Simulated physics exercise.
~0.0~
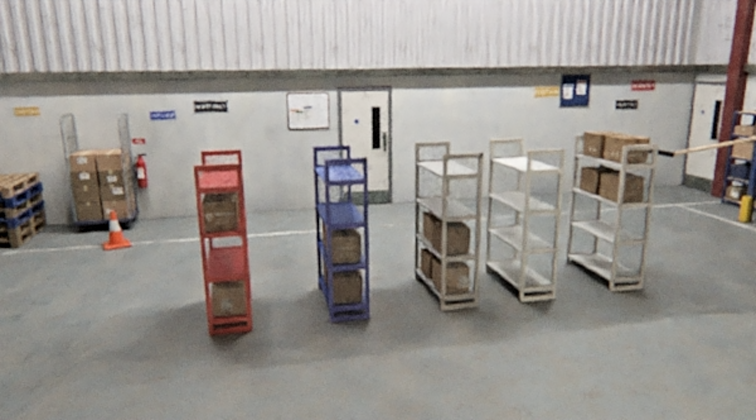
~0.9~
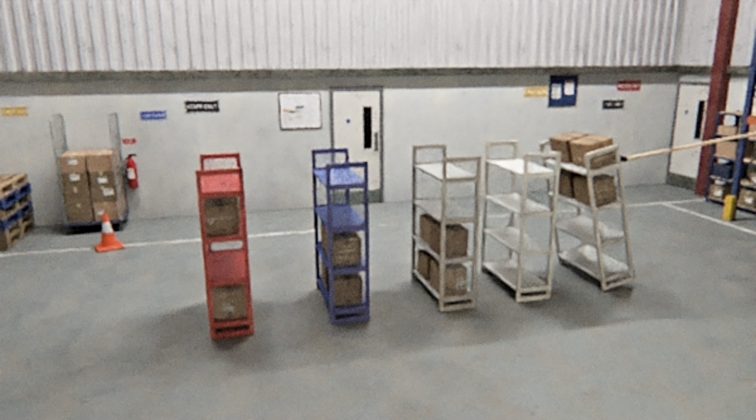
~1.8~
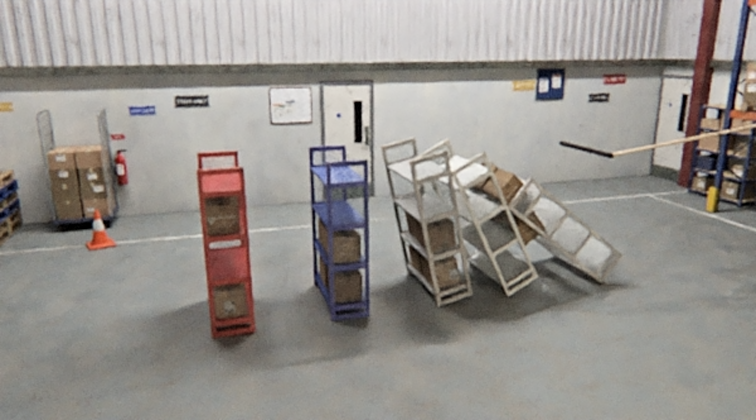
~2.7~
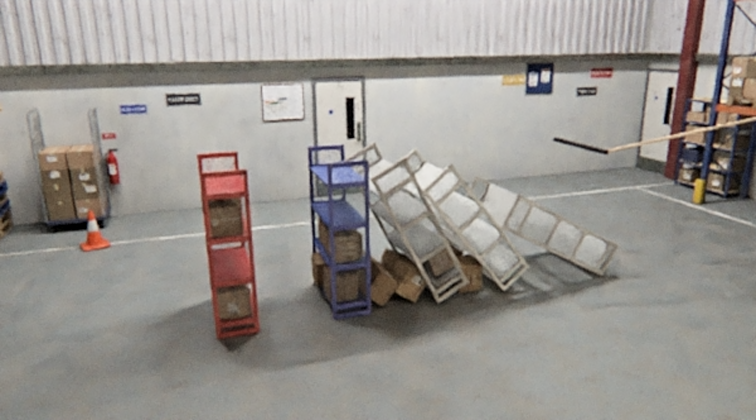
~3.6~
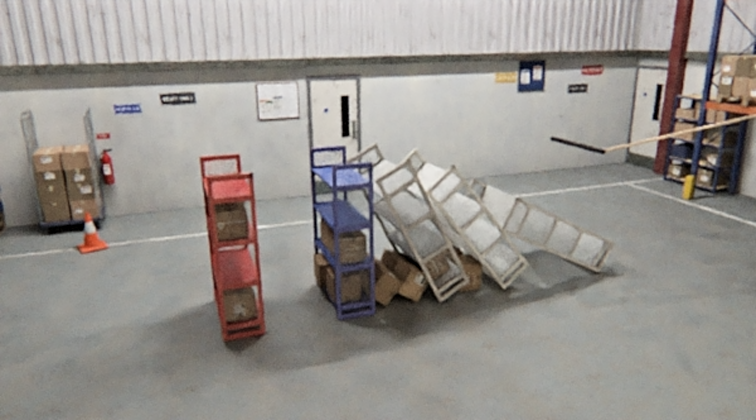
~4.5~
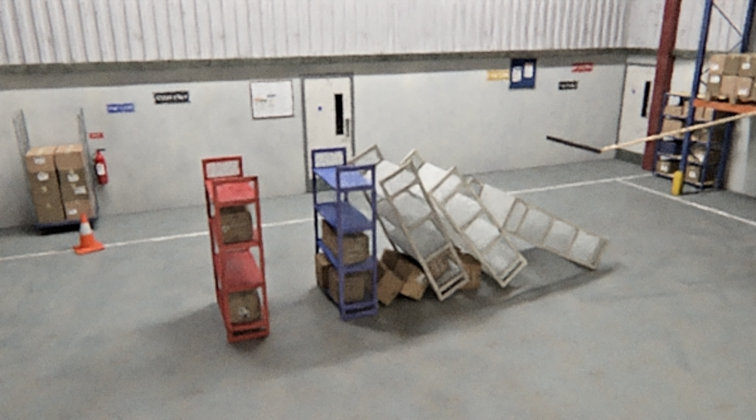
In a store room with a grey floor, seen from slightly above by a camera drifting gently sideways, five open racks holding brown cartons stand in a row. A red one is at left, then a blue one, then three pale ones. A long pole reaches in from the right and pushes the rightmost rack, which tips leftward into its neighbour. The next two pale racks lean over in turn, and cartons spill onto the floor. The pale racks come to rest slanted against one another beside the blue rack, while the blue and red racks stay standing.
